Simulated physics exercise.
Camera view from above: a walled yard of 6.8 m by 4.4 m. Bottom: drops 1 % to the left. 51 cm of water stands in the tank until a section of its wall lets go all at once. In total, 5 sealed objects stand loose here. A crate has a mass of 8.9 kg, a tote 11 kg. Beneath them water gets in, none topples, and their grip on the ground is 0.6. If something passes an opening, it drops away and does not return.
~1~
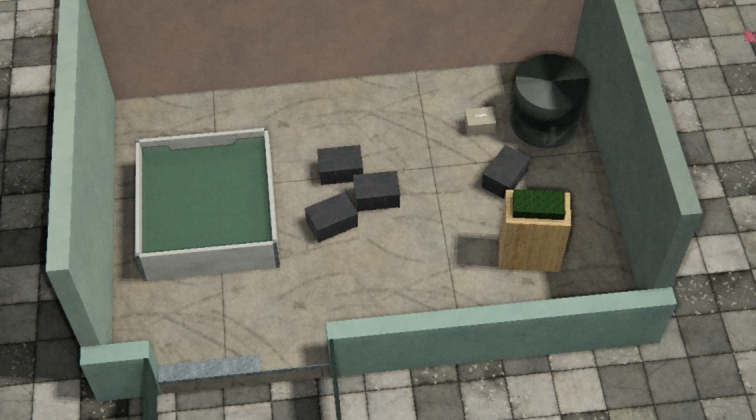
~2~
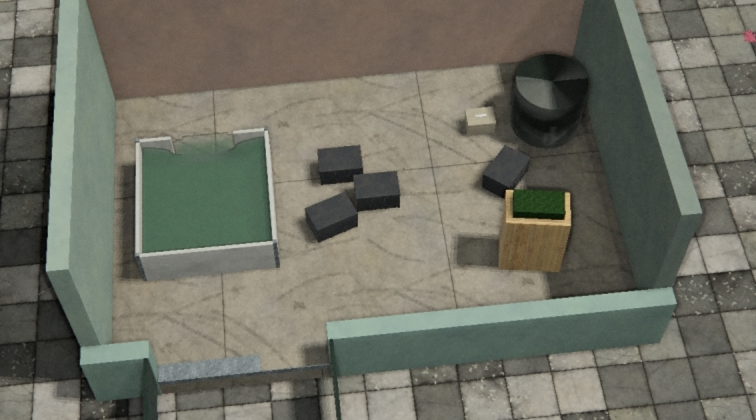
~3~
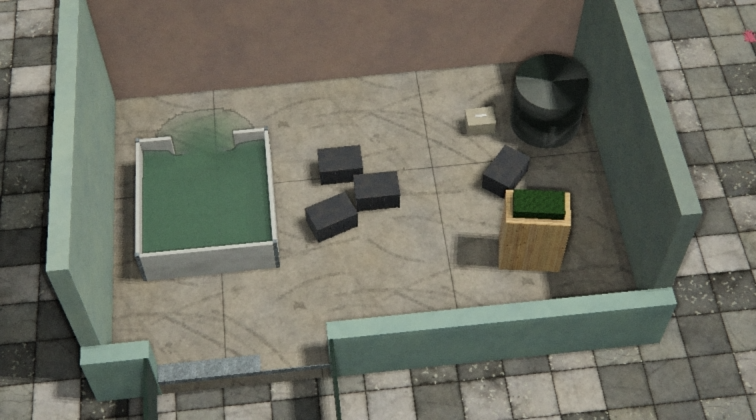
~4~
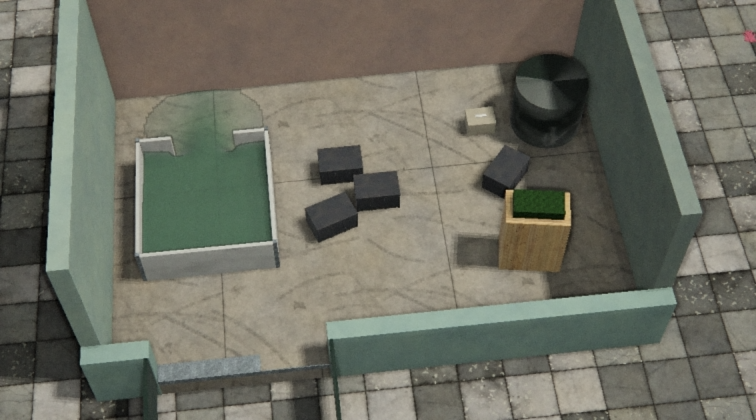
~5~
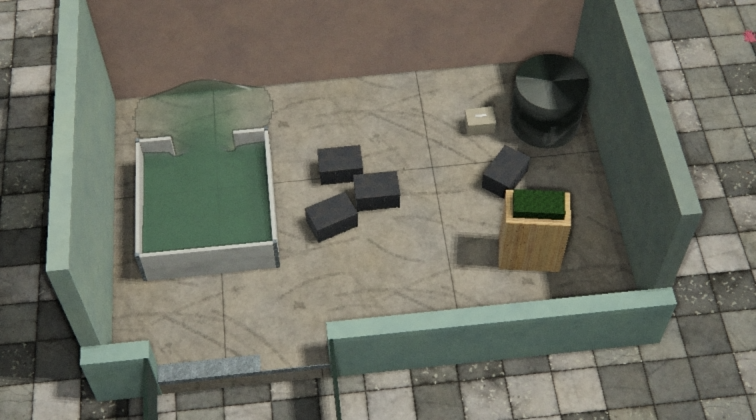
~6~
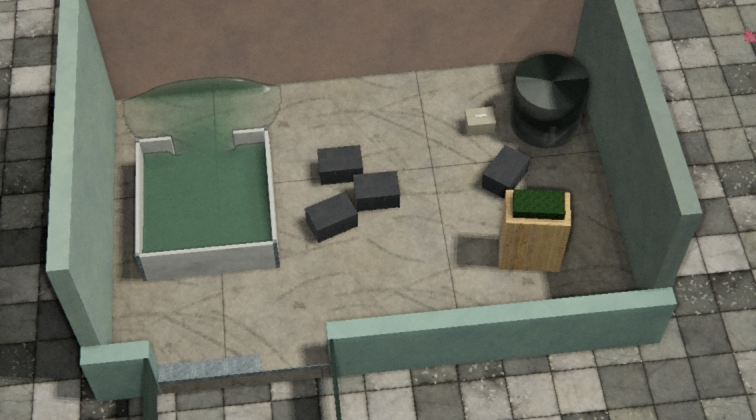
Green water flows through a gap in the white-walled tank and spreads across the paved floor.
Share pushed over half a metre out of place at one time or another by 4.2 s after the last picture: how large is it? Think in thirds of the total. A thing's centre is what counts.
My answer: Less than a third of the total.
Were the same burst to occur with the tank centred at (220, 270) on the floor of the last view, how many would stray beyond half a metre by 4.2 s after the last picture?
Result: 0.
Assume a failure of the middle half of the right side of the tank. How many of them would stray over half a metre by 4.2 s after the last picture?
That gives 5 of them.
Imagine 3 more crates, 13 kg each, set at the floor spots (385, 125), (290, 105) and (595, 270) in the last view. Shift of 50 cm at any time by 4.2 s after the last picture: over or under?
Result, in sequence: Above the mark / above the mark / below the mark.
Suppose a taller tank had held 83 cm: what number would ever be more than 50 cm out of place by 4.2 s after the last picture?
Then the count would be 2.
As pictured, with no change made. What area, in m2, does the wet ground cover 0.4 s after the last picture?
At that time the wet patch spans about 5.5 m2.
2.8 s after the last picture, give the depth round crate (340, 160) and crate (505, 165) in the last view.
Around 2 cm and 3 cm.
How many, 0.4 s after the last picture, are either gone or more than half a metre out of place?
That would be 0.
Then, 0.4 s after the last picture 0 of 5 are over 50 cm from their spots; 0 afloat.
Then, 1.5 s after the last picture 0 of 5 are over 50 cm from their spots; 0 afloat.
Then, 2.8 s after the last picture 0 of 5 are over 50 cm from their spots; 0 afloat.
Then, 4.2 s after the last picture 1 of 5 are over 50 cm from their spots, and 1 have been at some point; 0 afloat.
